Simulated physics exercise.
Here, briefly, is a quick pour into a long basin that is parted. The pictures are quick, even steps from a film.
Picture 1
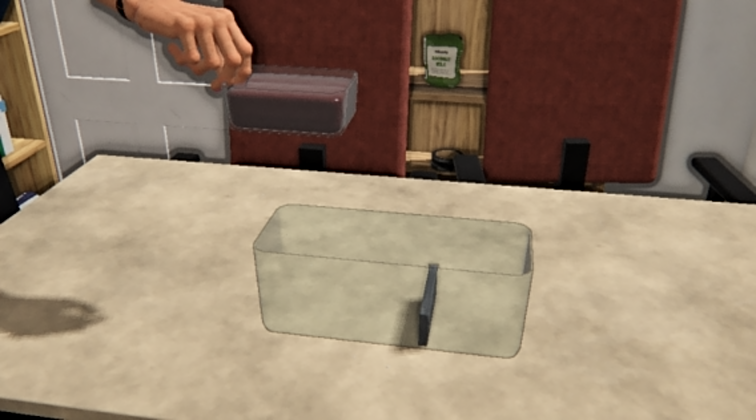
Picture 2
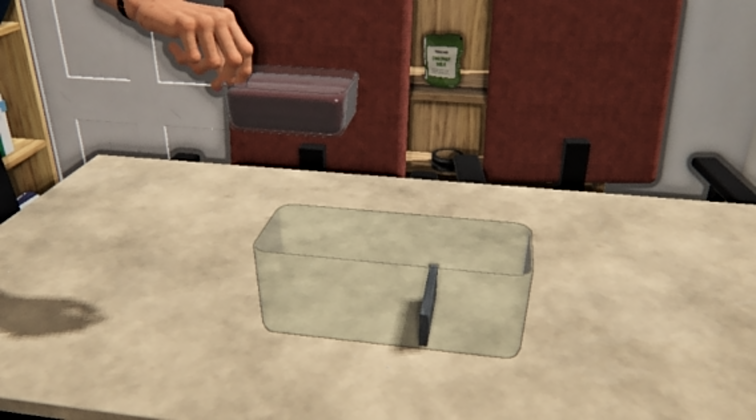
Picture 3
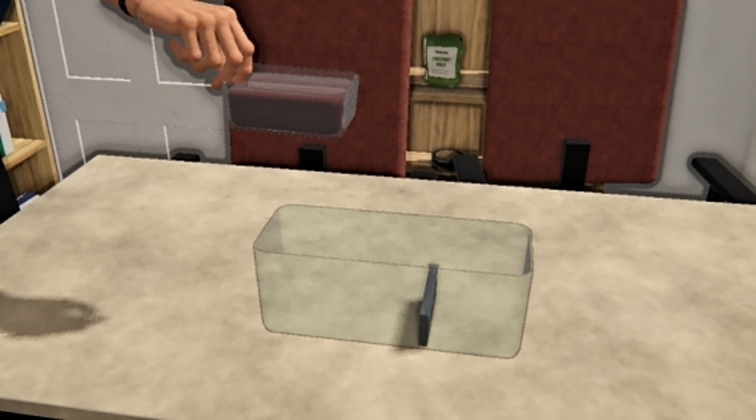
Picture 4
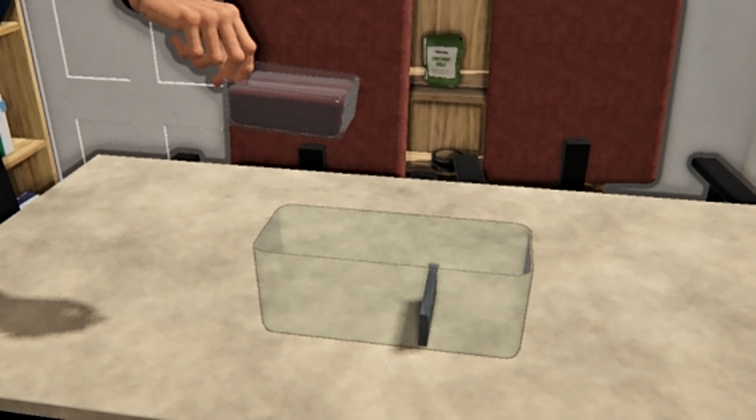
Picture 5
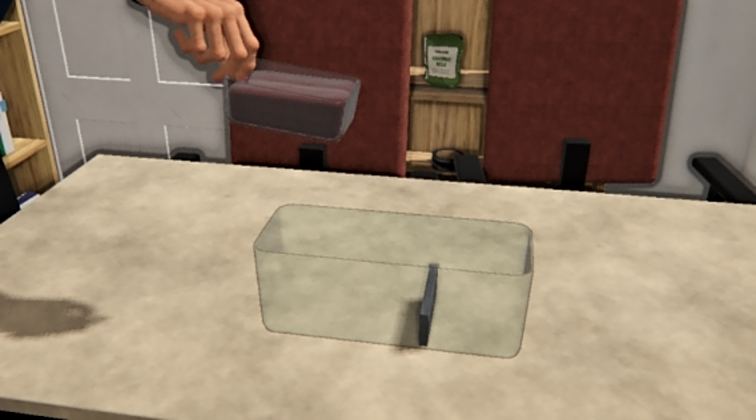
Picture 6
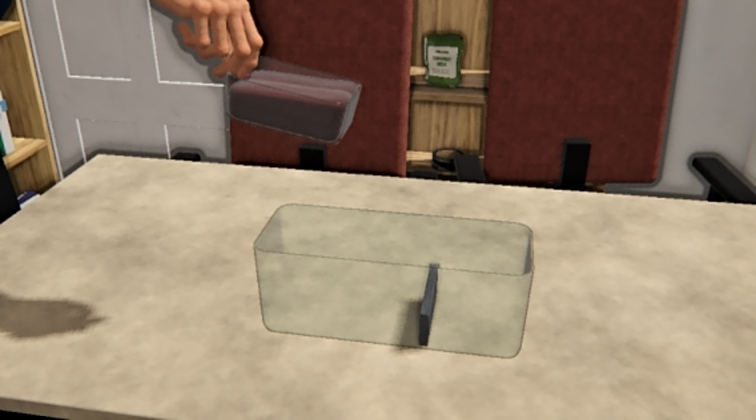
A hand reaches in at the upper left beside a small see-through container of dark purplish-red liquid, above a pale mottled tabletop seen from the front and slightly above. A long clear basin with a dark upright divider sits on the table, before red panels, wooden shelving and a green packet. The container starts level, then gradually tilts slightly down to the right, while the basin and camera stay still.
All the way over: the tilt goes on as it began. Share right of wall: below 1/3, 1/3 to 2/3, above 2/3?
Below 1/3.
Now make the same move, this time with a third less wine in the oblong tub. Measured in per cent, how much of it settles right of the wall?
About 5 %.
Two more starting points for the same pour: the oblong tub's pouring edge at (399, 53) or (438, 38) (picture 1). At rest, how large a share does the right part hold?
The first gives 70 %, the second 65 %.
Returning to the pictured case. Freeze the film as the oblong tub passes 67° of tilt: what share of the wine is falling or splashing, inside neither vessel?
Estimate: 55 per cent, roughly.
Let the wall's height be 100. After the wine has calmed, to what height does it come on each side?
The left reaches some 30 %, the right about 10 %.
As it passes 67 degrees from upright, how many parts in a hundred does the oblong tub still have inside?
I'd put it at some 30 in a hundred.
A moment on, the oblong tub is tipped part way and 31 per cent is still to pour, 16 is left of the wall and 0 right of it.
Next, the oblong tub is tipped on its side and 5 per cent is still to pour, 68 is left of the wall and 14 right of it.
Then the oblong tub is tipped right over and 0 per cent is still to pour, 75 is left of the wall and 15 right of it.
Later the oblong tub is tipped right over and 0 per cent is still to pour, 76 is left of the wall and 15 right of it.
In the end 76 per cent lies left of the wall, 15 right of it and 9 outside.
